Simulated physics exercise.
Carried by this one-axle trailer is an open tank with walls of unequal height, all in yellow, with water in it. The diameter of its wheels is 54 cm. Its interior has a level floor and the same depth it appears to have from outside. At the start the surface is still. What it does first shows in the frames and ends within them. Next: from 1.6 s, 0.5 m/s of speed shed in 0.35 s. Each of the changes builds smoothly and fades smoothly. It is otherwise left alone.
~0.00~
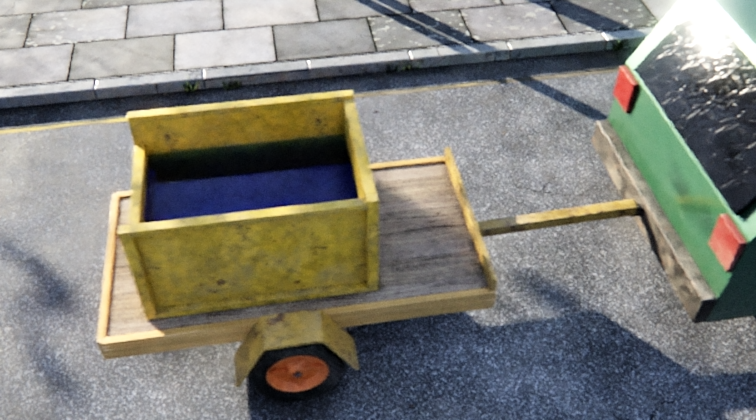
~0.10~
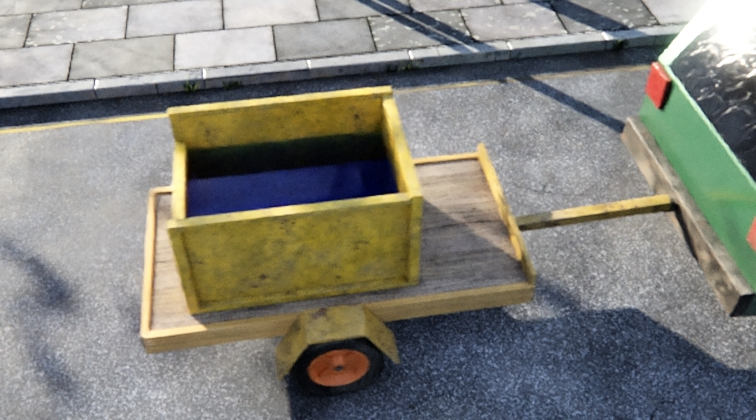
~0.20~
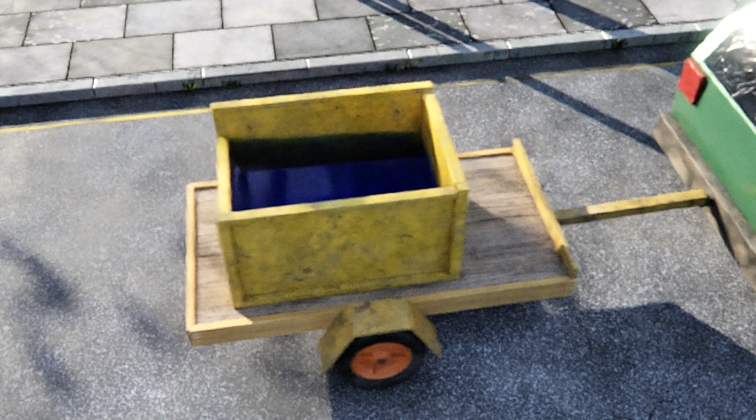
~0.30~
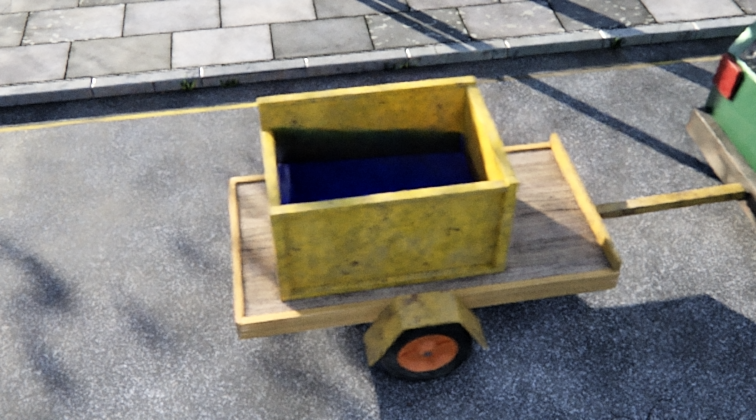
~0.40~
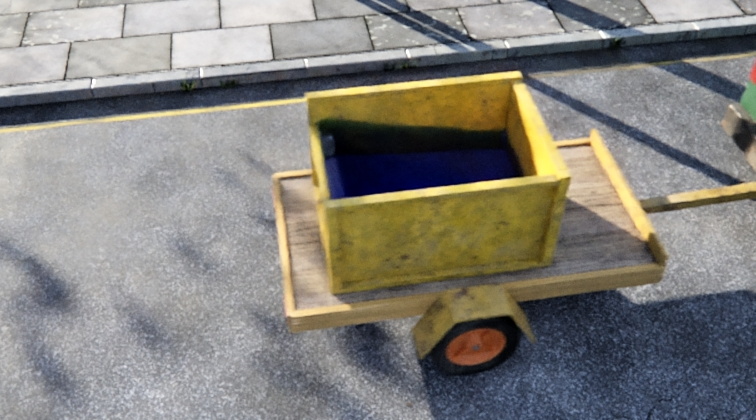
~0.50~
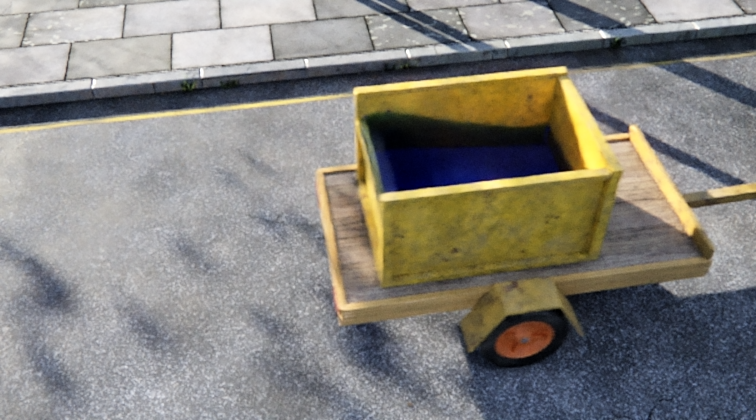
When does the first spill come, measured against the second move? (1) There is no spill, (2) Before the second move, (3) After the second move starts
Before the second move.
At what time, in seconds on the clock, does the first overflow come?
I'd say close to 0.8 seconds.
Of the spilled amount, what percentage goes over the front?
Share: Around 0%.
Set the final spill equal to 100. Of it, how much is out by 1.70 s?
By that time, around 70 percent of it is out.
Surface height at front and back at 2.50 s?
At that moment it stands around 46 cm in front and around 34 cm behind.
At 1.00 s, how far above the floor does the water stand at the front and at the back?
It reads roughly 50 cm up front and 38 cm at the back.
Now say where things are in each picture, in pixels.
The water reaches (332, 143) at the front end; it reaches (162, 161) at the back end; no slope yet; the front is on the right, levels are read along the far wall; a wheel hub at (298, 380), in the first frame.
The water reaches (370, 139) at the front end; it reaches (202, 157) at the back end; no slope yet, in the second frame.
The water reaches (410, 139) at the front end; it reaches (243, 146) at the back end; it is heaped 5° towards the back, in the third frame.
The water reaches (452, 139) at the front end; it reaches (287, 134) at the back end; it is heaped 10° towards the back, in the fourth frame.
The water reaches (496, 136) at the front end; it reaches (335, 126) at the back end; it is heaped 12° towards the back, in the fifth frame.
The water reaches (540, 131) at the front end; it reaches (383, 119) at the back end; it is heaped 13° towards the back; a wheel hub at (526, 345), in the sixth frame.
Then, 1.00 s in, it stands 37 cm high behind and 50 cm in front; 1 per cent has gone over the back.
Then, 1.70 s in, it stands 49 cm high behind and 36 cm in front; 1 per cent has gone over the back.
Then, 2.50 s in, it stands 34 cm high behind and 47 cm in front; 1 per cent has gone over the back.
Then, 4.93 s in, 1 per cent has gone over the back; the first of it left at about 0.80 s, and the second move began at 1.6 s.
